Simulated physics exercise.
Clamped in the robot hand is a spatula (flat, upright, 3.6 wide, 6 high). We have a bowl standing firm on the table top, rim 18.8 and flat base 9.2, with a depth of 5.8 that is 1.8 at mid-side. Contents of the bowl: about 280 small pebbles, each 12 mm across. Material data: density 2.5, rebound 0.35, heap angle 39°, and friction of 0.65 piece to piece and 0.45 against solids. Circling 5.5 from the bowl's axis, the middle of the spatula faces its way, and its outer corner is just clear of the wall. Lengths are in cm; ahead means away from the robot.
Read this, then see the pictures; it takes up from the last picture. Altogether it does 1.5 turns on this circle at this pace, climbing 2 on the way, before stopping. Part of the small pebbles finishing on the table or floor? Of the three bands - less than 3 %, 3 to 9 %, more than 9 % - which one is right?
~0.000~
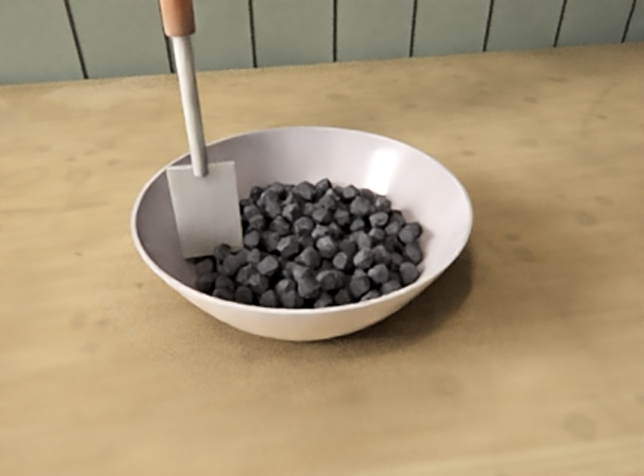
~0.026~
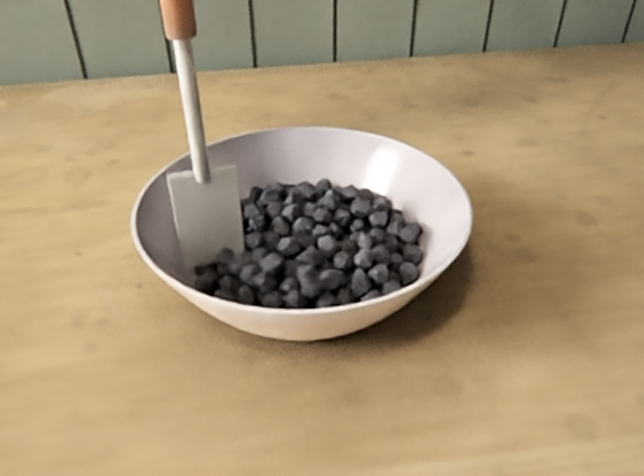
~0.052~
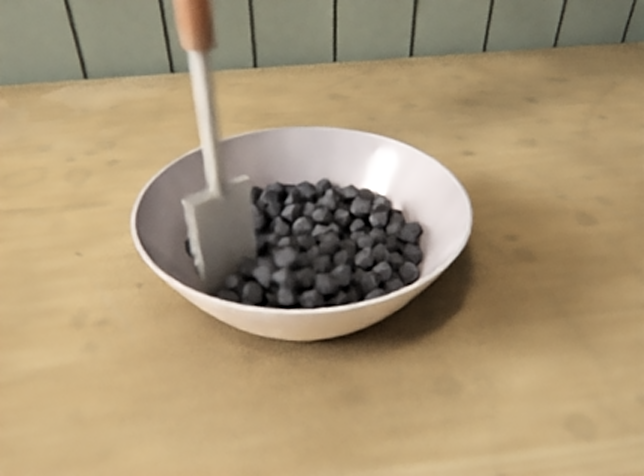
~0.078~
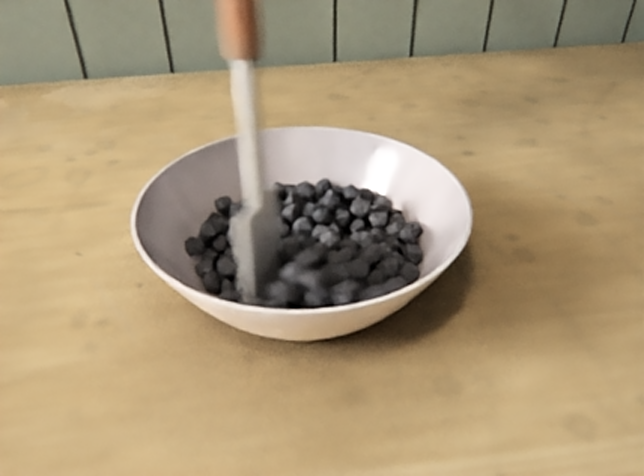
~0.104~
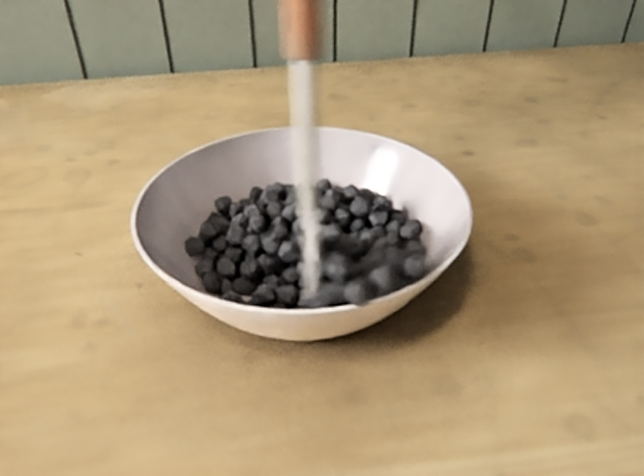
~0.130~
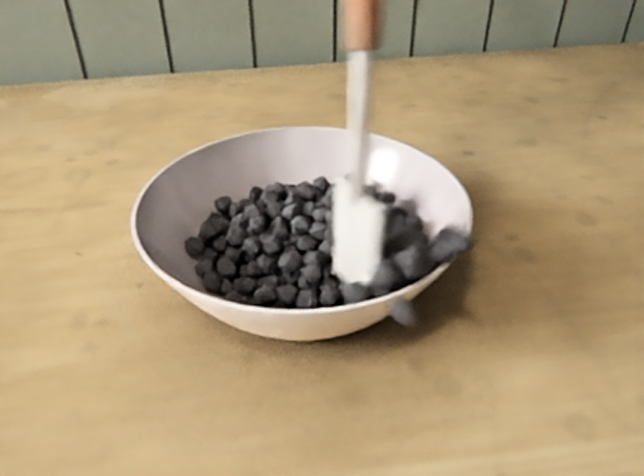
The right band is more than 9 %.
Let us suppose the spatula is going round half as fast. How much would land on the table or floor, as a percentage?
In that case it comes to around 10 percent.
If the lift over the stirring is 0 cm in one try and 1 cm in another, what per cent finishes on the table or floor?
Roughly 40 and 35 per cent.
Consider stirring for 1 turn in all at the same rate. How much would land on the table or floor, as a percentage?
It would be around 15 per cent.
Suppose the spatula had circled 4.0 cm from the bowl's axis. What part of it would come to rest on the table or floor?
Some 30 percent would.
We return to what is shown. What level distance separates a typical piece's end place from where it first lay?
Reading: Around 1 cm.
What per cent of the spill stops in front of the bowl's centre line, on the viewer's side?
I'd estimate some 40 per cent.
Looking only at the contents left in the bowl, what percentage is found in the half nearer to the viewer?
Estimate: Some 50 %.
After 0.29 s, 274° round, highest piece 11 above the table; 247 in the bowl, 10 on the table or floor, 25 in flight or on the tool.
After 0.45 s, 78° round, highest piece 8 above the table; 234 in the bowl, 39 on the table or floor, 9 in flight or on the tool.
After 0.74 s, 180° round, highest piece 4 above the table; 232 in the bowl, 50 on the table or floor.
After 1.44 s, 180° round, highest piece 4 above the table; 232 in the bowl, 50 on the table or floor.
At rest, 232 in the bowl, 50 on the table or floor. That is 18 % on the table or floor.
